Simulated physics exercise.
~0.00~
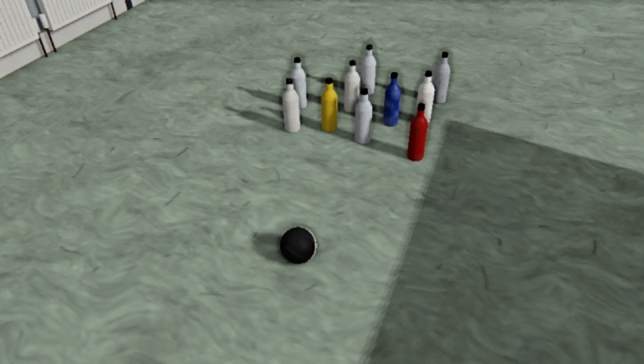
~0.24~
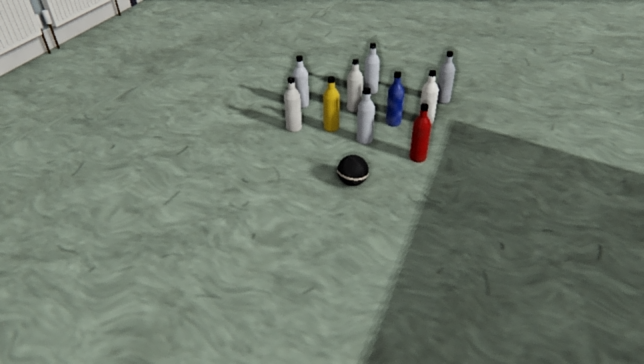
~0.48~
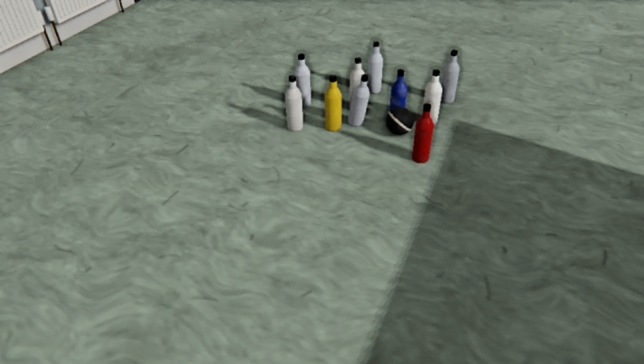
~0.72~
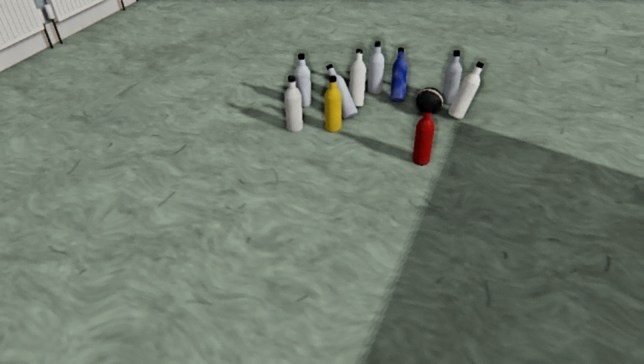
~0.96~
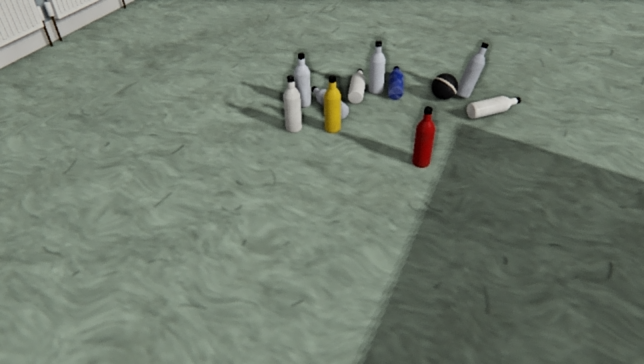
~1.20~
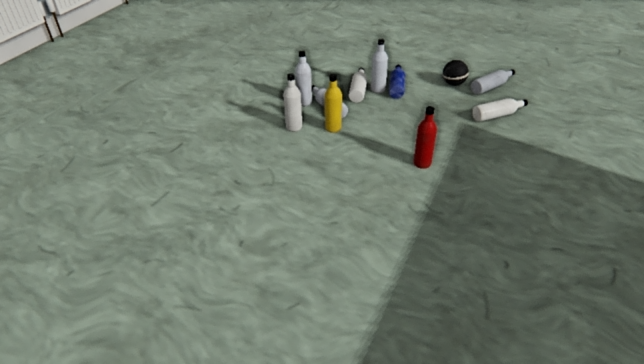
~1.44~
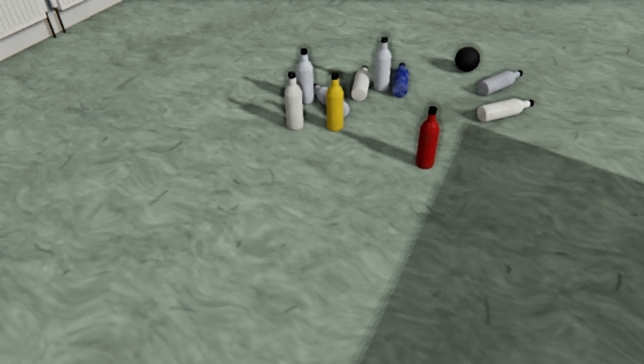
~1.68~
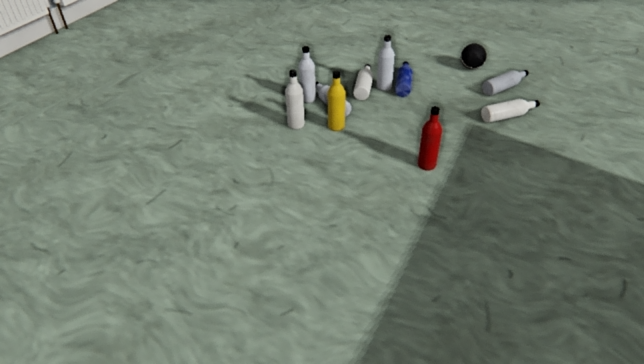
On a mottled grey-green floor, seen from above at an angle, ten capped bottles stand in rough rows, mostly white and pale grey, with a blue one among them, a yellow one to the left and a red one at the near right. A black ball rolls away from the viewer, up and to the right, into the group. It knocks a pale front bottle leftward, then topples the blue bottle and pale ones around it. Another grey bottle falls at the far right as the ball passes. The ball rolls on beyond them, leaving five bottles down and the red and yellow ones upright.
